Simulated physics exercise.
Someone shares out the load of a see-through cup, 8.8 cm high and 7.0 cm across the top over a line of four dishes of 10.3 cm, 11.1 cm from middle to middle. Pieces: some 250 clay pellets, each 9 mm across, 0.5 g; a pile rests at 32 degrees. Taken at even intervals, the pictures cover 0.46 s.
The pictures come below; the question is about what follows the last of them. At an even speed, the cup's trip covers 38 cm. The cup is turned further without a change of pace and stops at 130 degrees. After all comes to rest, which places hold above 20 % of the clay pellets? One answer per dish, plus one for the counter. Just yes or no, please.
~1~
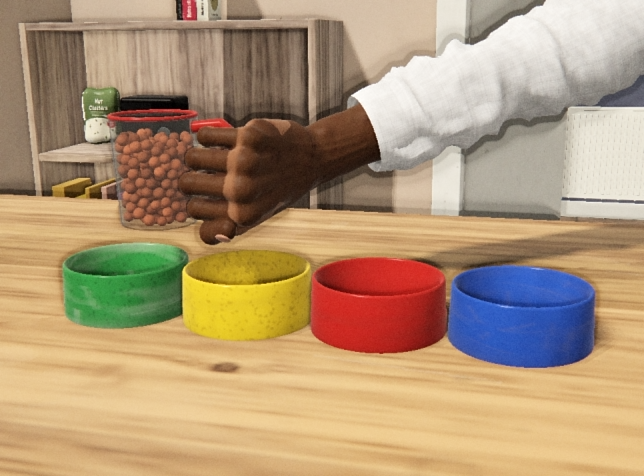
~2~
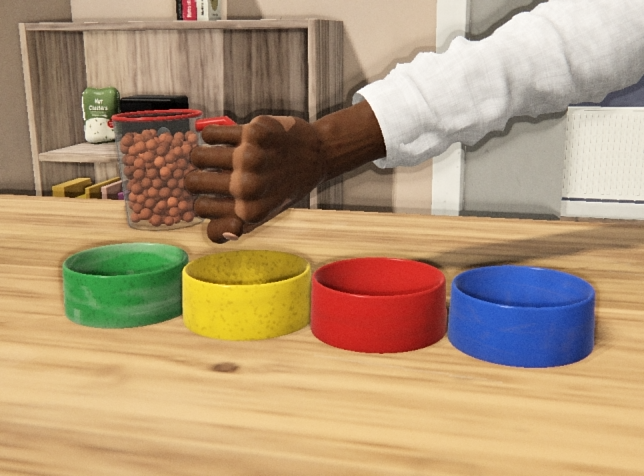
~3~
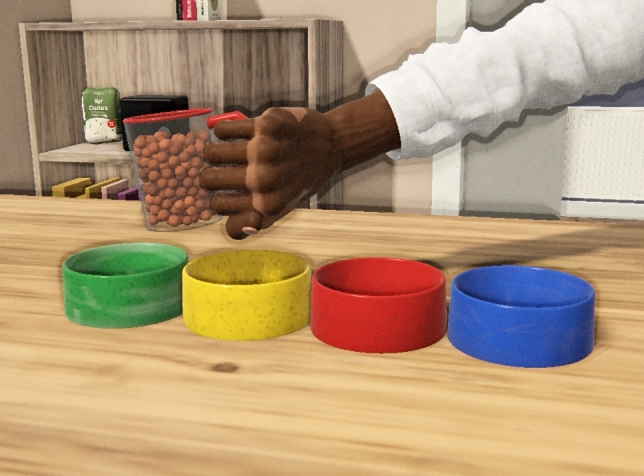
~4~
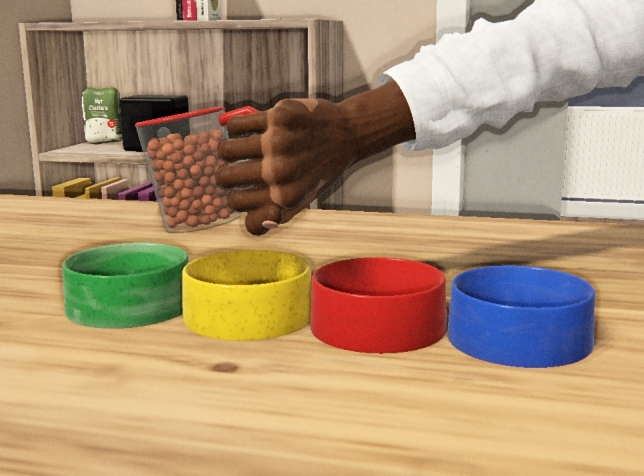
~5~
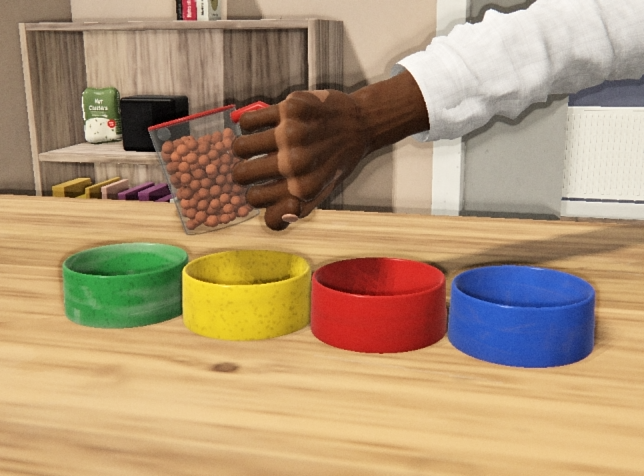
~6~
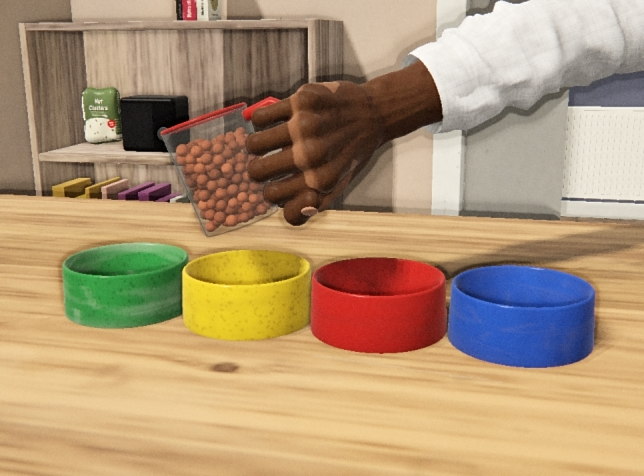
In short: Red no, blue yes, green no, yellow no, counter no.
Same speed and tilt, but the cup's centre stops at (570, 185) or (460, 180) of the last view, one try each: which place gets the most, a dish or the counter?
Top receivers, in order: Blue and red.
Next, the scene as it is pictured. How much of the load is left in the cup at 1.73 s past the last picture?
Near 85 per cent of the load.
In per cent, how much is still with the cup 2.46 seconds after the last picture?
I'd say close to 0 per cent.
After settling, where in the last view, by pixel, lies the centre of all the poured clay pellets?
Approximately (528, 319) in the last picture.
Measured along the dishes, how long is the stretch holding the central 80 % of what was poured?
8 centimetres.
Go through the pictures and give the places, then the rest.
In the first picture, cup at (157, 169), tilt 0 degrees, lip at (115, 115), moved 0.0 cm; middle of the pieces at (156, 183); green dish at (127, 259); yellow dish at (247, 268); red dish at (379, 277); blue dish at (522, 286).
In the second picture, cup at (162, 169), tilt 2 degrees, lip at (119, 116), moved 0.5 cm; middle of the pieces at (162, 184).
In the third picture, cup at (177, 170), tilt 6 degrees, lip at (130, 120), moved 1.8 cm; middle of the pieces at (177, 185).
In the fourth picture, cup at (192, 170), tilt 11 degrees, lip at (142, 124), moved 3.2 cm; middle of the pieces at (194, 185).
In the fifth picture, cup at (208, 171), tilt 15 degrees, lip at (154, 128), moved 4.5 cm; middle of the pieces at (210, 186).
In the sixth picture, cup at (223, 171), tilt 19 degrees, lip at (167, 133), moved 5.9 cm; middle of the pieces at (227, 186); green dish at (127, 259); yellow dish at (247, 268); red dish at (379, 277); blue dish at (522, 286).
Then, 1.04 s after the last picture, tilt 71 degrees; cup holds 100 %.
Then, 1.73 s after the last picture, tilt 105 degrees; cup holds 85 %, red 5 %, blue 10 %.
Then, 2.46 s after the last picture, tilt 130 degrees; cup holds 0 %, red 5 %, blue 85 %.
In the end, red 5 %, blue 85 %, green 0 %, yellow 0 %, counter 10 %.
